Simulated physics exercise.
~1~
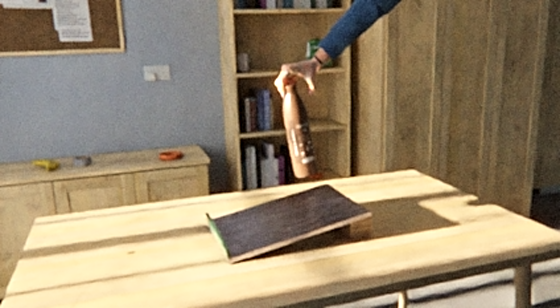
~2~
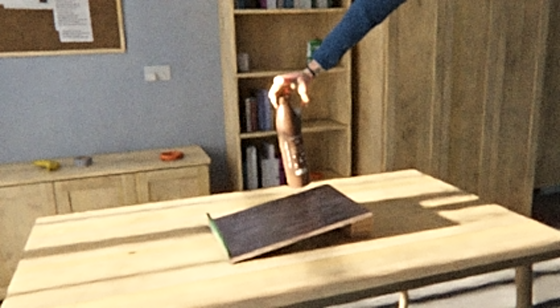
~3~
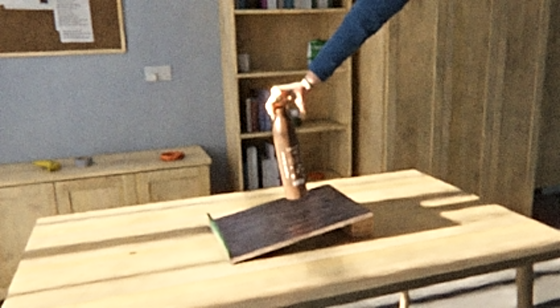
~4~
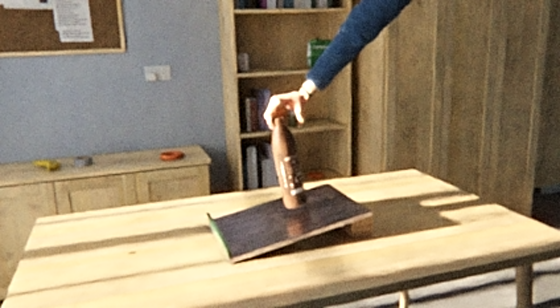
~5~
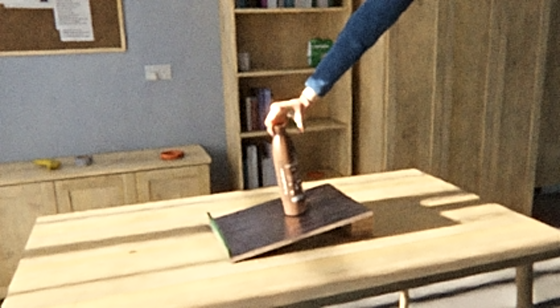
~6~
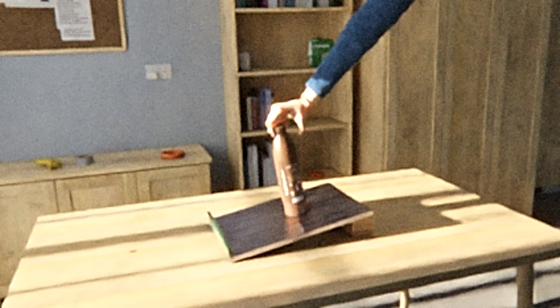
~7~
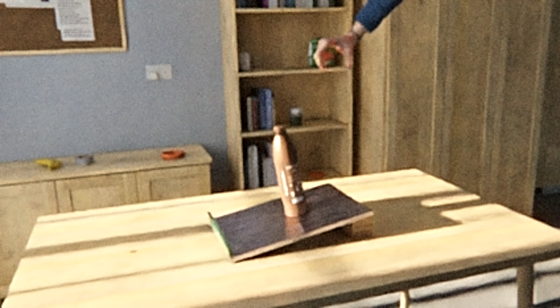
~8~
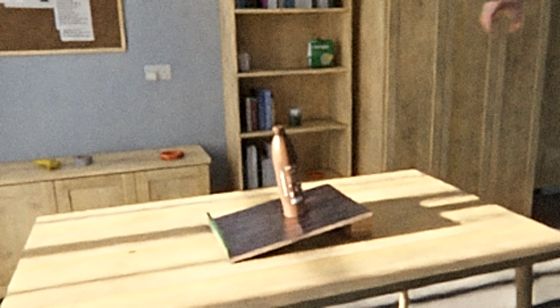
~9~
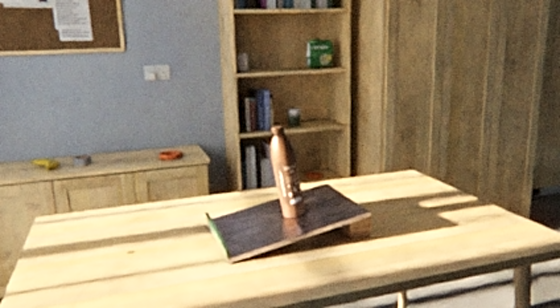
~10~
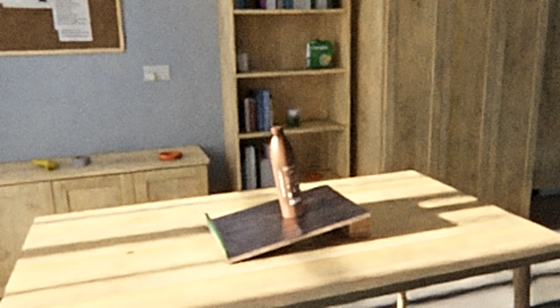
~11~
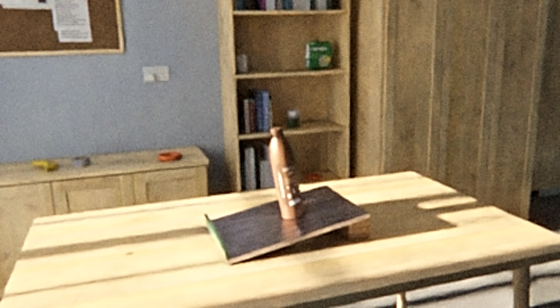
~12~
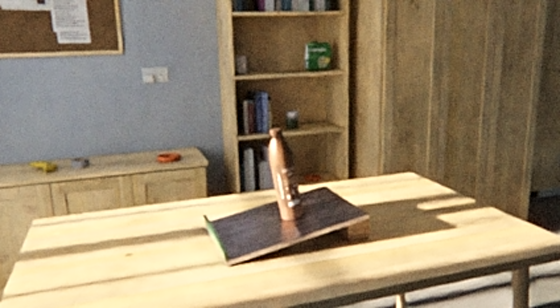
A brown bottle was lowered by a hand onto a dark, sloping board on a wooden table, and the fingers held its top briefly before letting go and drawing away. The bottle stayed where it was, leaning slightly on the slope.
